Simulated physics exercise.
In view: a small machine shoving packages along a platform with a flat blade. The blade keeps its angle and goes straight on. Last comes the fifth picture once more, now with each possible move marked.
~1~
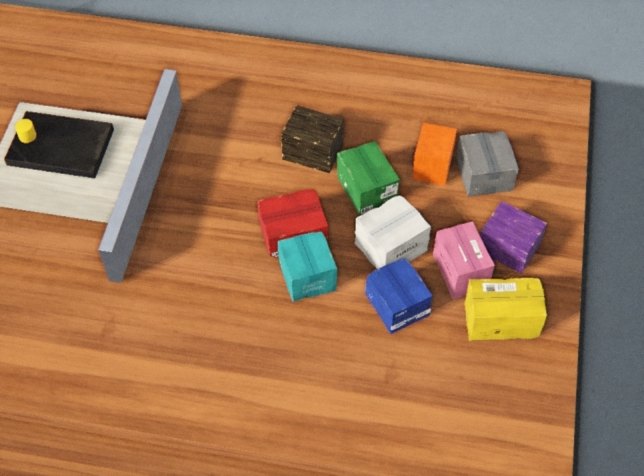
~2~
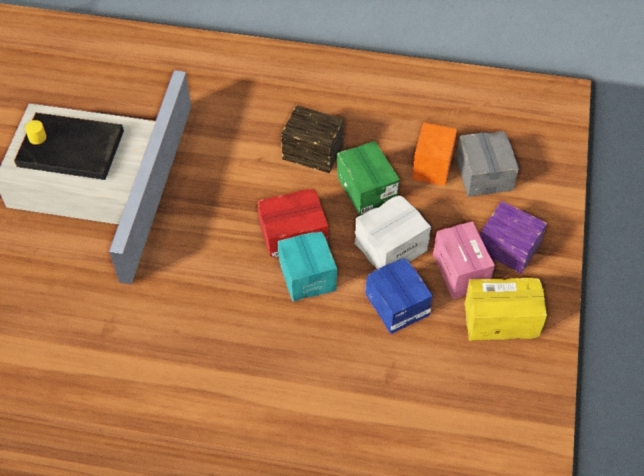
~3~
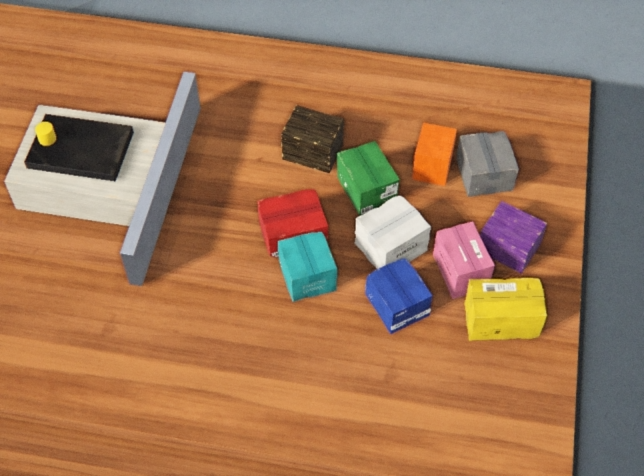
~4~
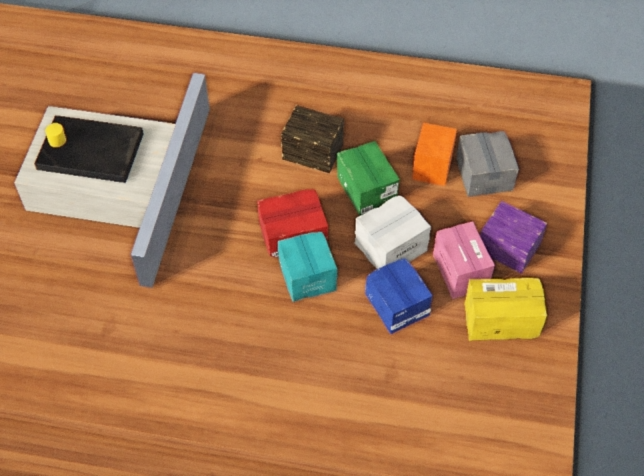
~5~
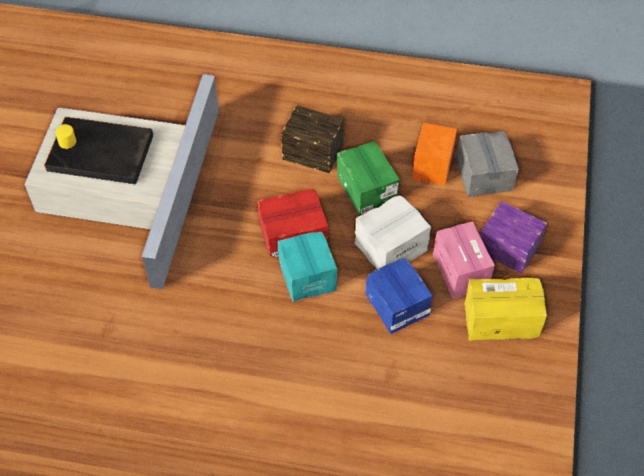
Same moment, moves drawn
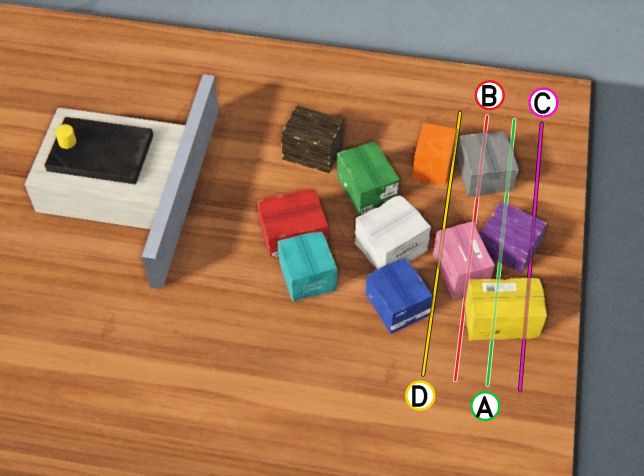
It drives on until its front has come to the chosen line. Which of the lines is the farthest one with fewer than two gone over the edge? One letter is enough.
D.
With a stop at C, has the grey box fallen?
By then, yes.
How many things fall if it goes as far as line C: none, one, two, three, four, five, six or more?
In all, six or more.
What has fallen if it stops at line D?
The purple crate.
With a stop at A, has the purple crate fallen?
By then, yes.
On the marked copy, A at (502, 241); B at (473, 237); C at (532, 245); D at (443, 232).
Taking D. A third of the way, robot (199, 163); black crate (323, 138); red box (312, 227).
Two thirds of the way, robot (293, 177); purple crate (545, 239); pink parcel (496, 263).
When it is over, robot (364, 187); purple crate over the edge; yellow parcel (565, 327); one fallen.
As for the rest, A drops five; B drops three; C drops seven.
